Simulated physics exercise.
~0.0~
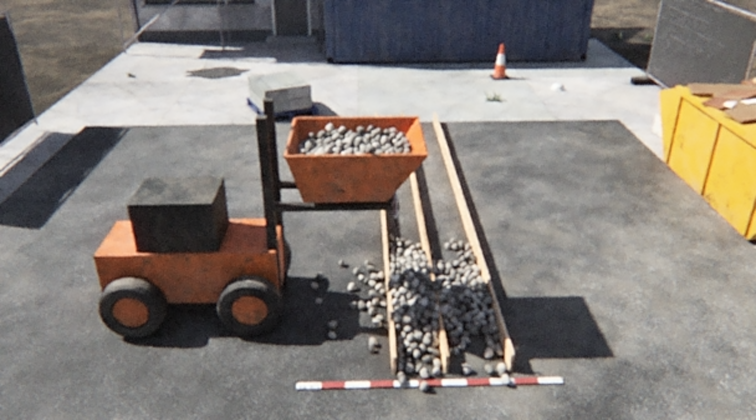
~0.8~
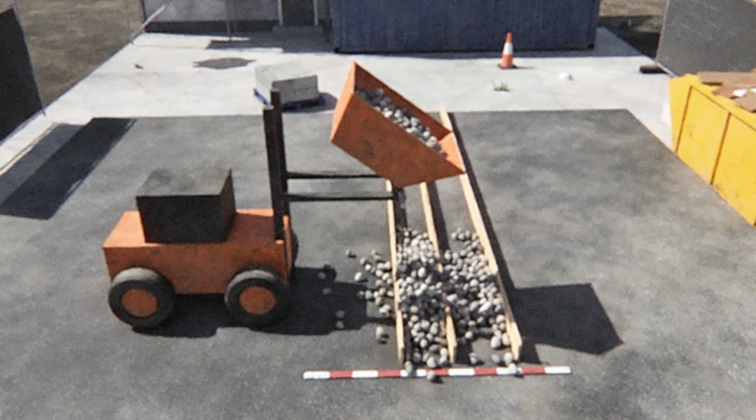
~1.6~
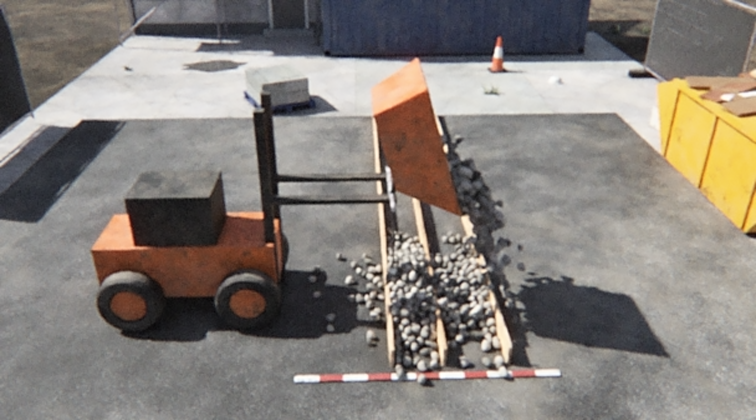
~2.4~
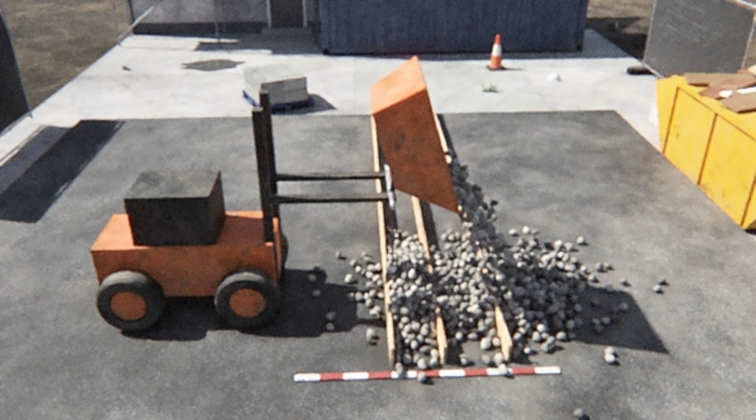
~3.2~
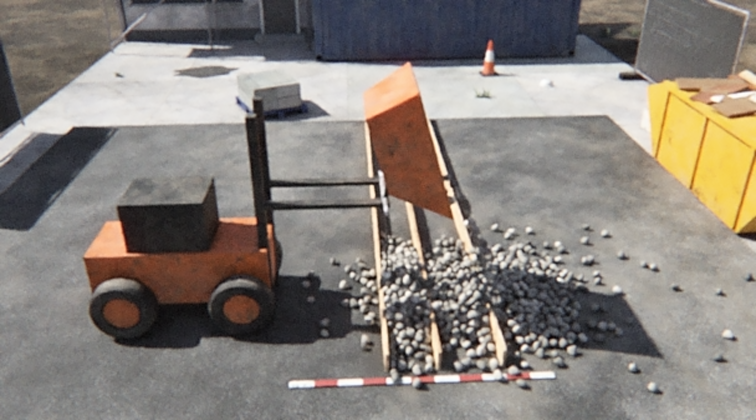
The orange skip on the forklift's arms tipped steeply to the right and poured its grey stones onto the loose heap lying across the wooden planks, until it hung empty and most of the new stones had spread past the last plank.
